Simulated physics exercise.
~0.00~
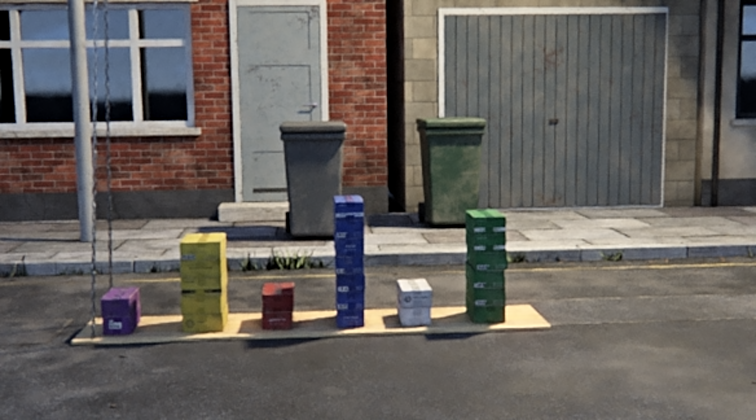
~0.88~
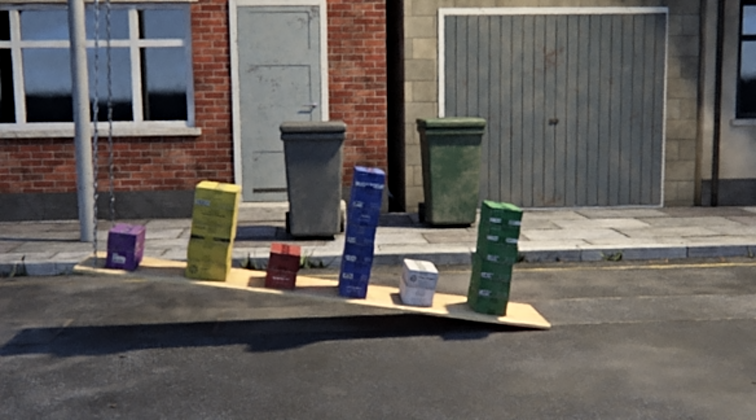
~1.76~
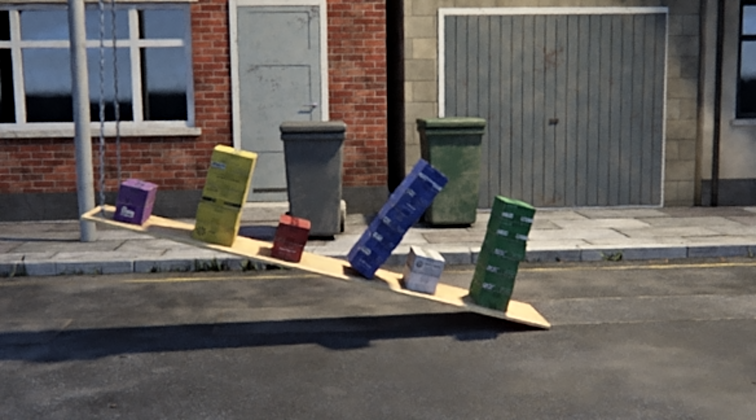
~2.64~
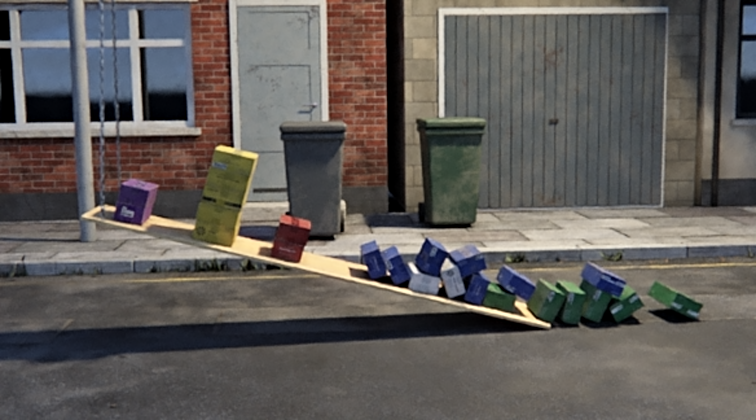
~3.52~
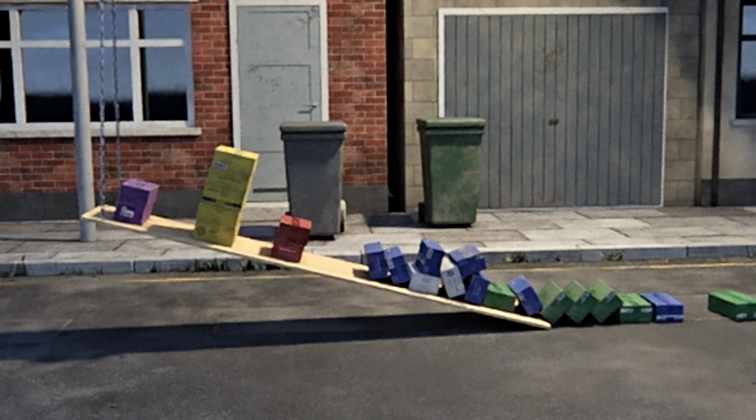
The clip opens on a flat deck lying on a street, carrying upright piles of boxes in purple, yellow, red, blue, white and green, with two wheeled bins behind. The left end rises by chains, and the deck slopes down to the right. As it steepens, the tall blue pile topples rightward toward the green one while the others stay standing. Blue and green boxes then tumble across the lower end and onto the road. At the end, the purple, yellow and red piles still stand on the sloping deck, while blue and green boxes lie scattered beyond its foot.
